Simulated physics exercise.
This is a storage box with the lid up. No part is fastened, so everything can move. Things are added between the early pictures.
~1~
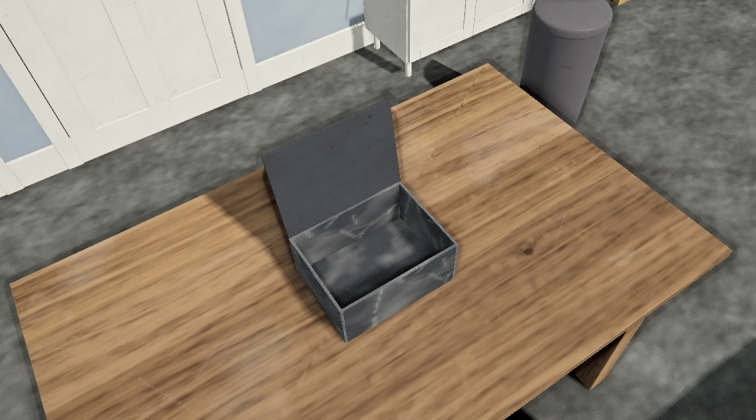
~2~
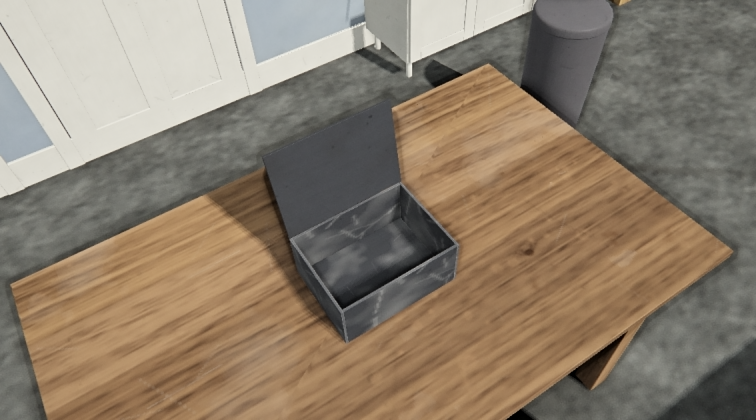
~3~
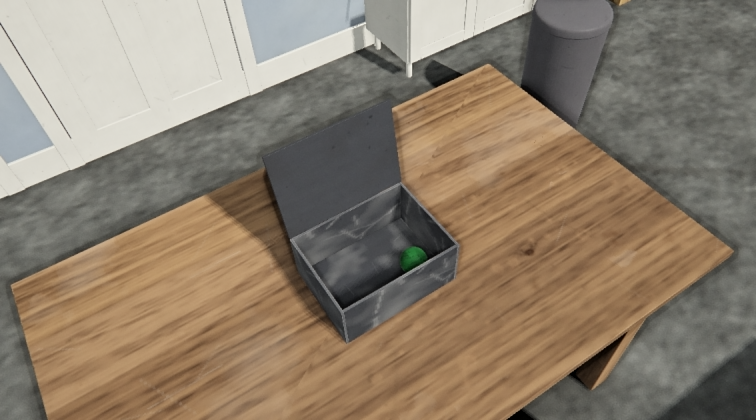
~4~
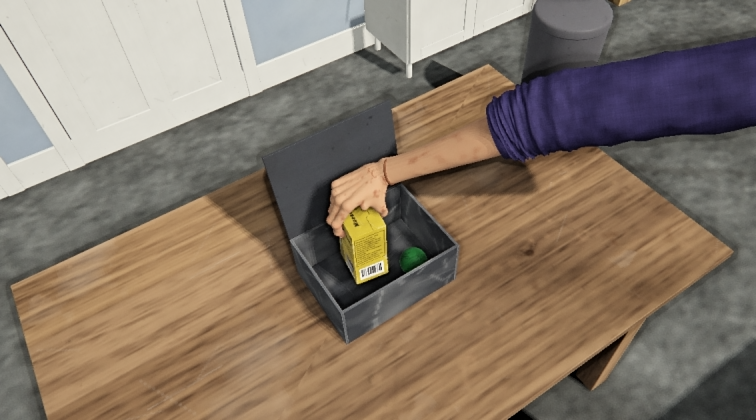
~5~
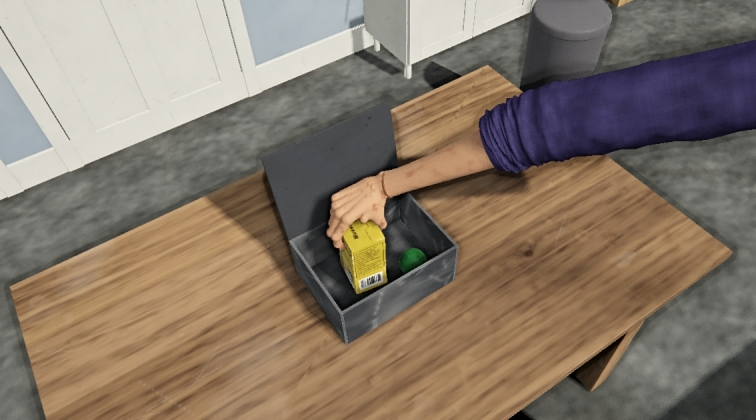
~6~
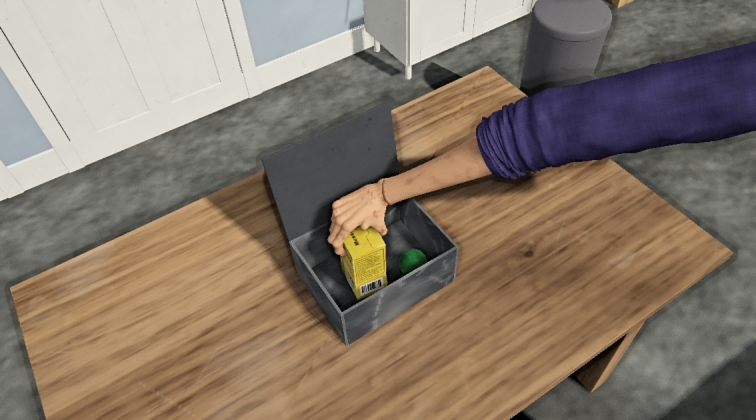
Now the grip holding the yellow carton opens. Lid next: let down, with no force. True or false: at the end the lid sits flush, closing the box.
False, a gap remains.
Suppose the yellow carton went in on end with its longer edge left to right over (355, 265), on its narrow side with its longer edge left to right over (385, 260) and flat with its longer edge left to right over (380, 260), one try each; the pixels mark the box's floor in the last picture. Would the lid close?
Open; shut; shut.
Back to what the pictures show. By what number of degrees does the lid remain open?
Angle above rim: About 40°.
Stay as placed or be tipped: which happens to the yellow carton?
The yellow carton stays as it was set.
Then, 1.30 s past the last view, lid 84° above the rim.
Then, 1.60 s past the last view, lid 59° above the rim.
Finally, lid 42° above the rim; both still in place. Final places as the last picture's camera would see them, yellow carton near (362, 258).
